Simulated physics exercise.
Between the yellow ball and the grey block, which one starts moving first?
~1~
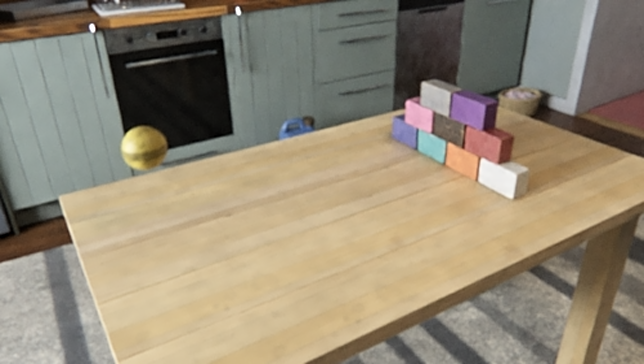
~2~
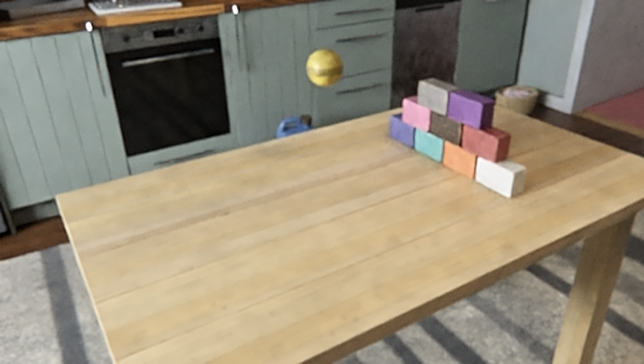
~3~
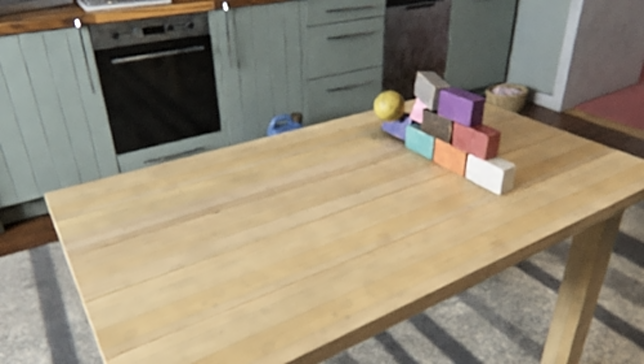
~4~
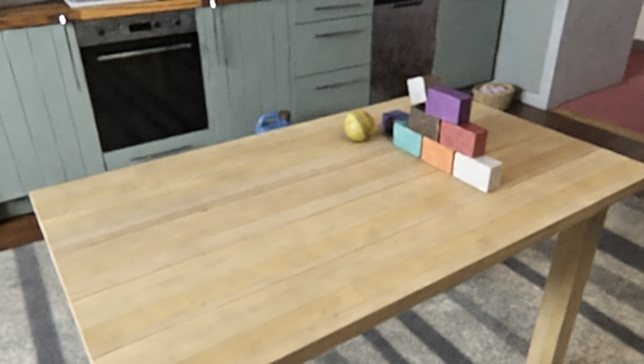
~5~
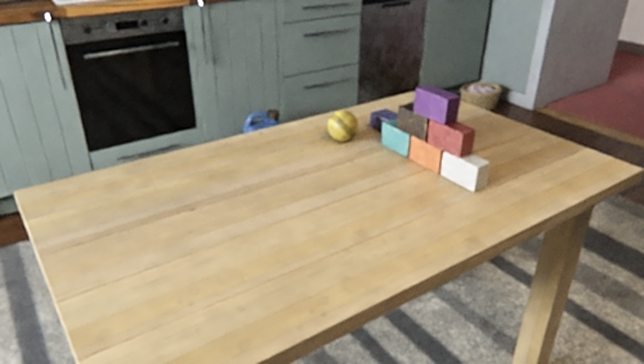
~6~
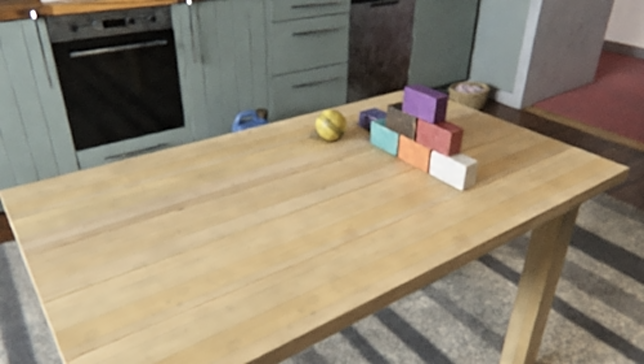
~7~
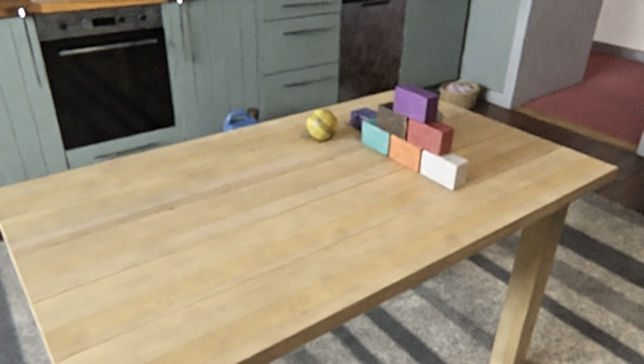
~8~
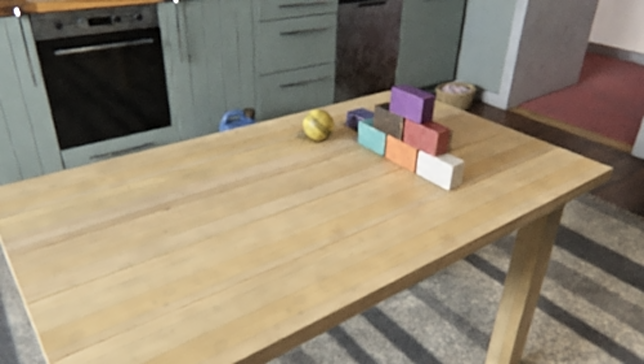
The yellow ball moves first, flying toward the pile while the grey block is still in place. The grey block tips away only after the ball reaches the pile.
A yellow ball hits the block pile, knocks some blocks off, and rests on the table.
